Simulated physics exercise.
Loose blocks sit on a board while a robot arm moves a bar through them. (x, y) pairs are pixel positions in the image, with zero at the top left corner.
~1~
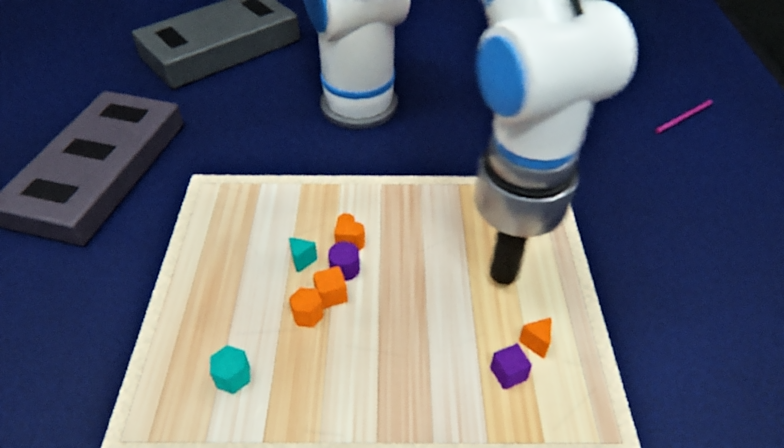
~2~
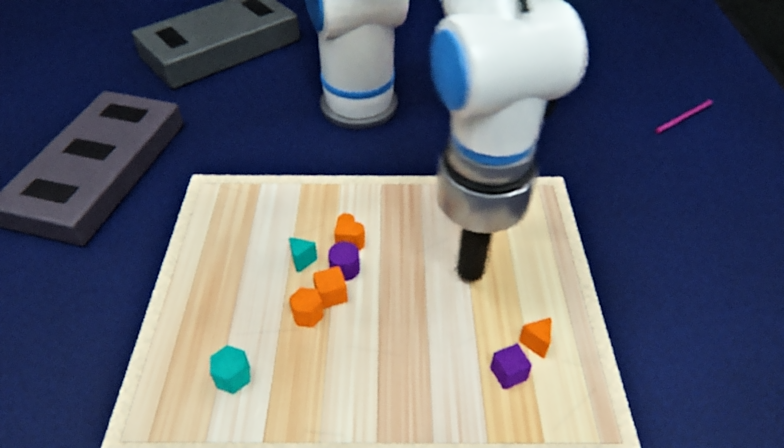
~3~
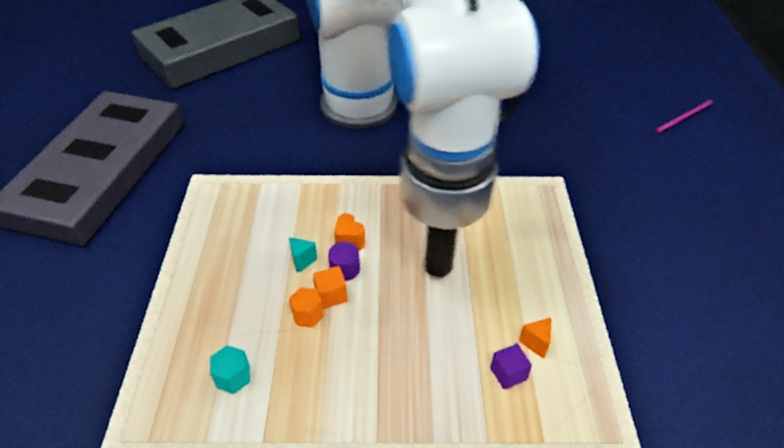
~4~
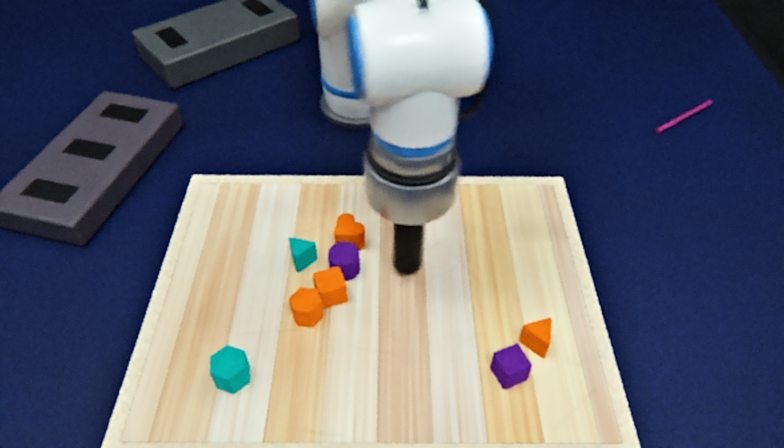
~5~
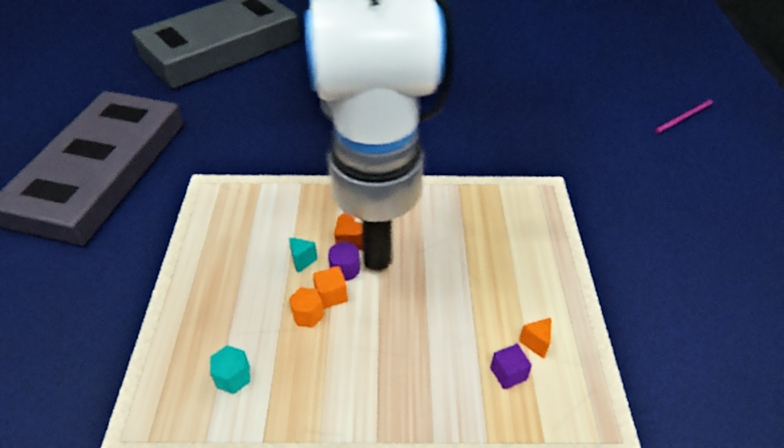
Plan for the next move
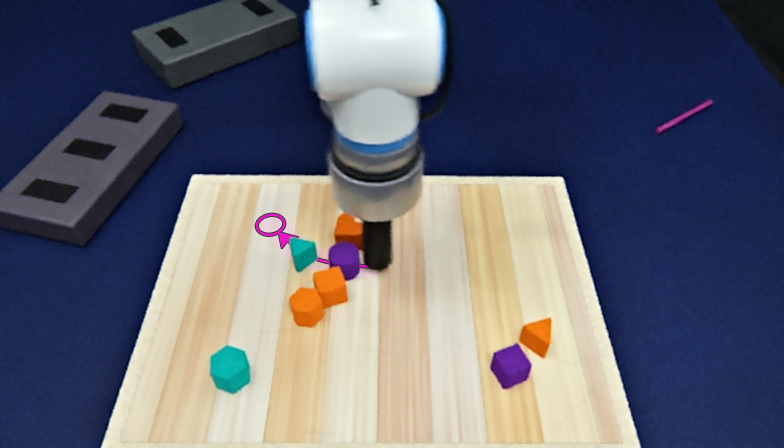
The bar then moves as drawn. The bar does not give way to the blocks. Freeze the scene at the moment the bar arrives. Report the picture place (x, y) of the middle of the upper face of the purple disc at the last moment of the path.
The point I'd pick in the picture is (281, 256).
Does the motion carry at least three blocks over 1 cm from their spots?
That would be a no.
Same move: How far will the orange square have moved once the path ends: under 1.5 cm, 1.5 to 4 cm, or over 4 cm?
It moves less than 1.5 cm.
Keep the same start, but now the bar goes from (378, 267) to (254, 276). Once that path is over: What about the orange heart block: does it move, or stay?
In the end it has not been moved.
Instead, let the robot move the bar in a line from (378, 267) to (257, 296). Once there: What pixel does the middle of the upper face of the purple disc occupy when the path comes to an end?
At (266, 252).
The drawn path runs from (378, 267) via (334, 263) and (296, 248), ending at (271, 225).
The first path, step by step. One third of the way, bar at (332, 255); turquoise triangular piece at (281, 243); purple disc at (301, 254).
Two thirds of the way, bar at (294, 239); turquoise triangular piece at (268, 241), turned 15° clockwise; purple disc at (281, 256).
At the end, bar at (269, 216); turquoise triangular piece at (268, 241), turned 15° clockwise; orange square not moved; purple disc at (281, 256); orange heart block not moved.
